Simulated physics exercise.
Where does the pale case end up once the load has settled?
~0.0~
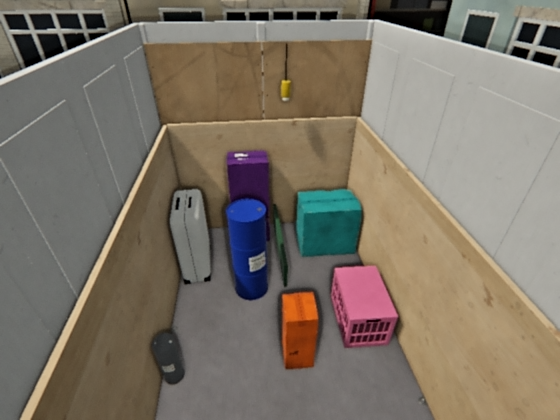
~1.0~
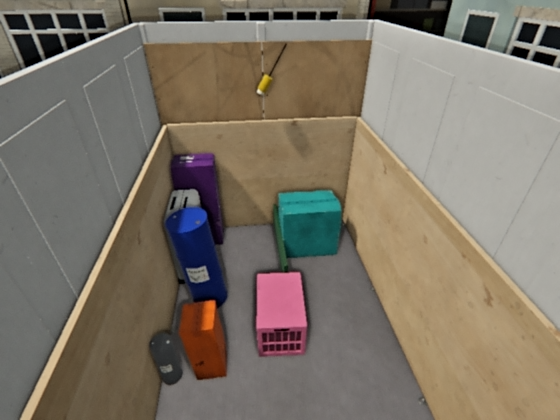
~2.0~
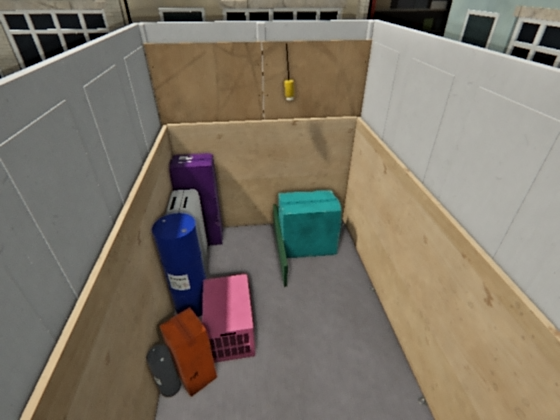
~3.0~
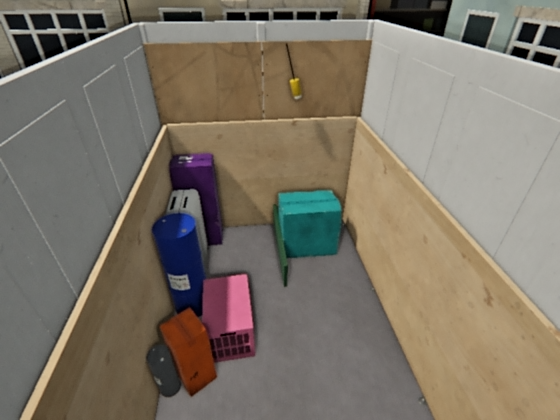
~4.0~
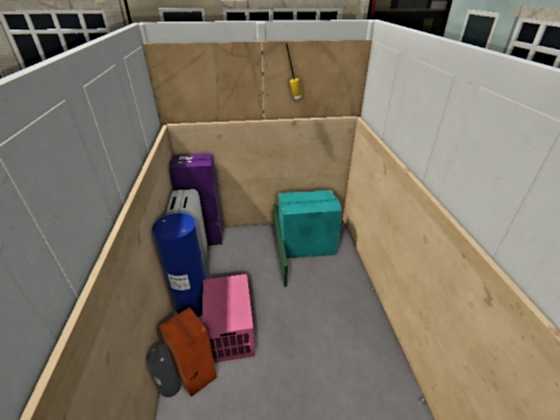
It stays about where it began, near the left wall, and ends partly hidden behind the blue drum.
